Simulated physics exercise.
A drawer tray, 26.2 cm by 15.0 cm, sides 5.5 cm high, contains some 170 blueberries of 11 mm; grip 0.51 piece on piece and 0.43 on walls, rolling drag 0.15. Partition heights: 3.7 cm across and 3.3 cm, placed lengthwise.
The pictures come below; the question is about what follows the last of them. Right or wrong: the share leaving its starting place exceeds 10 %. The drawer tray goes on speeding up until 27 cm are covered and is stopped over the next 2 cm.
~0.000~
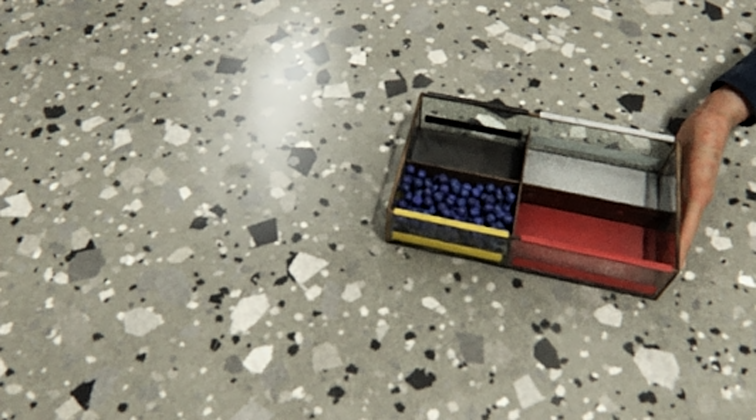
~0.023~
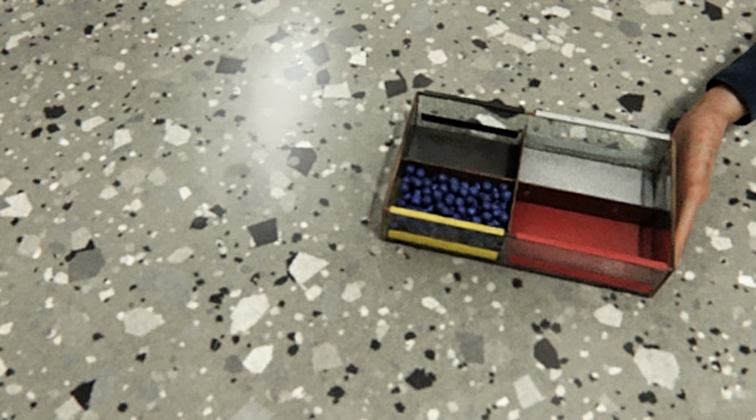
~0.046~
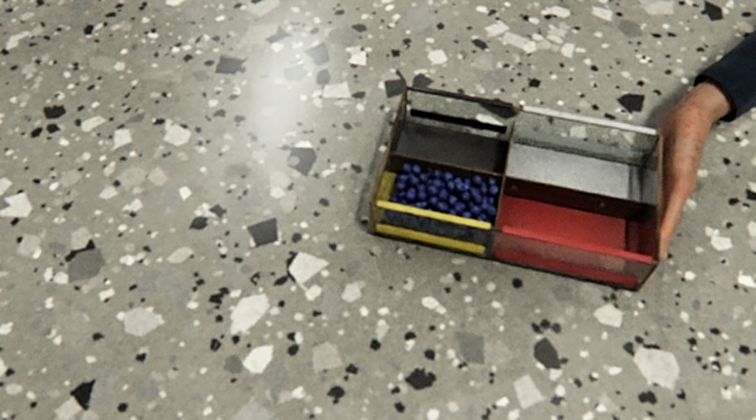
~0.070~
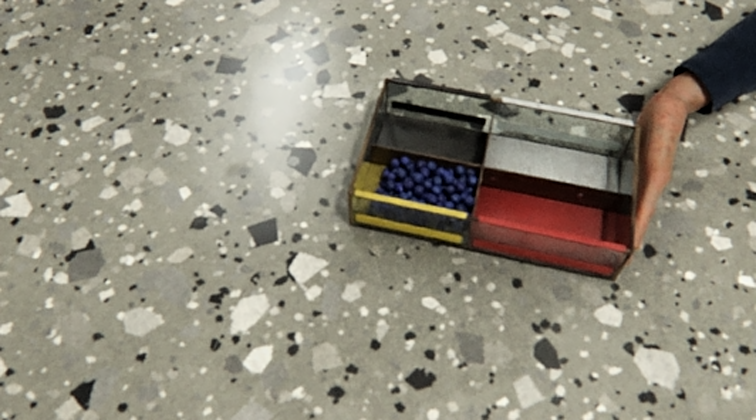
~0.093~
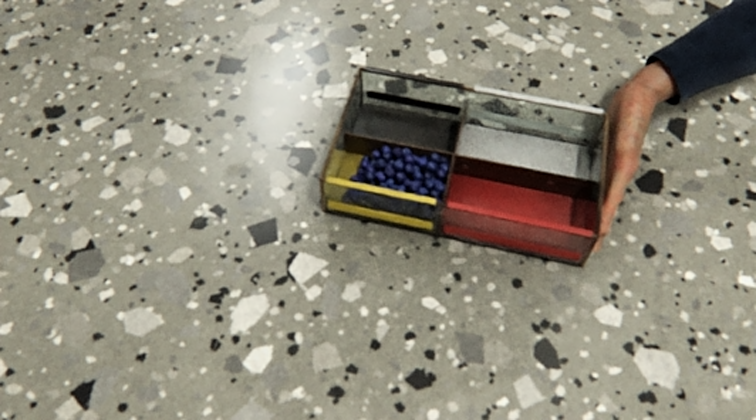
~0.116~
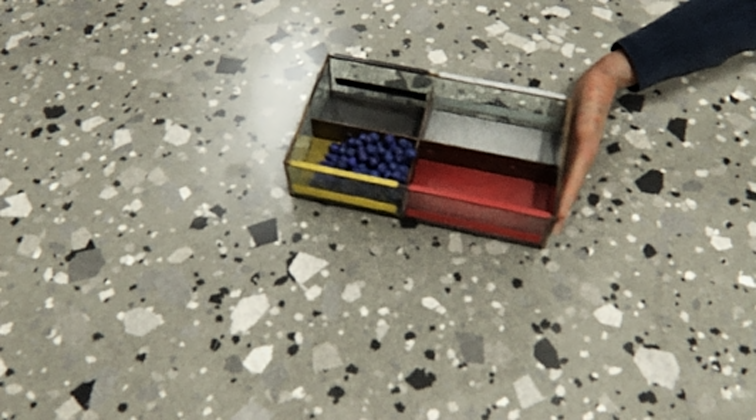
Right.
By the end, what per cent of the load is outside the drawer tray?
Close to 15 in a hundred.
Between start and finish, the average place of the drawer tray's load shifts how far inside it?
I'd estimate close to 1.5 cm.
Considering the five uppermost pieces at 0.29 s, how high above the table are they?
They're near 14 cm up.
After 0.18 s, tilt 0 degrees; yellow 100 %; 0 % away from where they began.
Then, at 0.24 s, tilt 0 degrees; yellow 85 %, black 5 %, in the air 10 %; 15 % away from where they began.
Then, at 0.29 s, tilt 0 degrees; yellow 80 %, black 5 %, in the air 15 %; 20 % away from where they began.
After 0.34 s, tilt 0 degrees; yellow 80 %, black 5 %, in the air 15 %; 20 % away from where they began.
By 1.5 s all is still; yellow 75 %, black 5 %, outside 15 %; 25 % away from where they began.
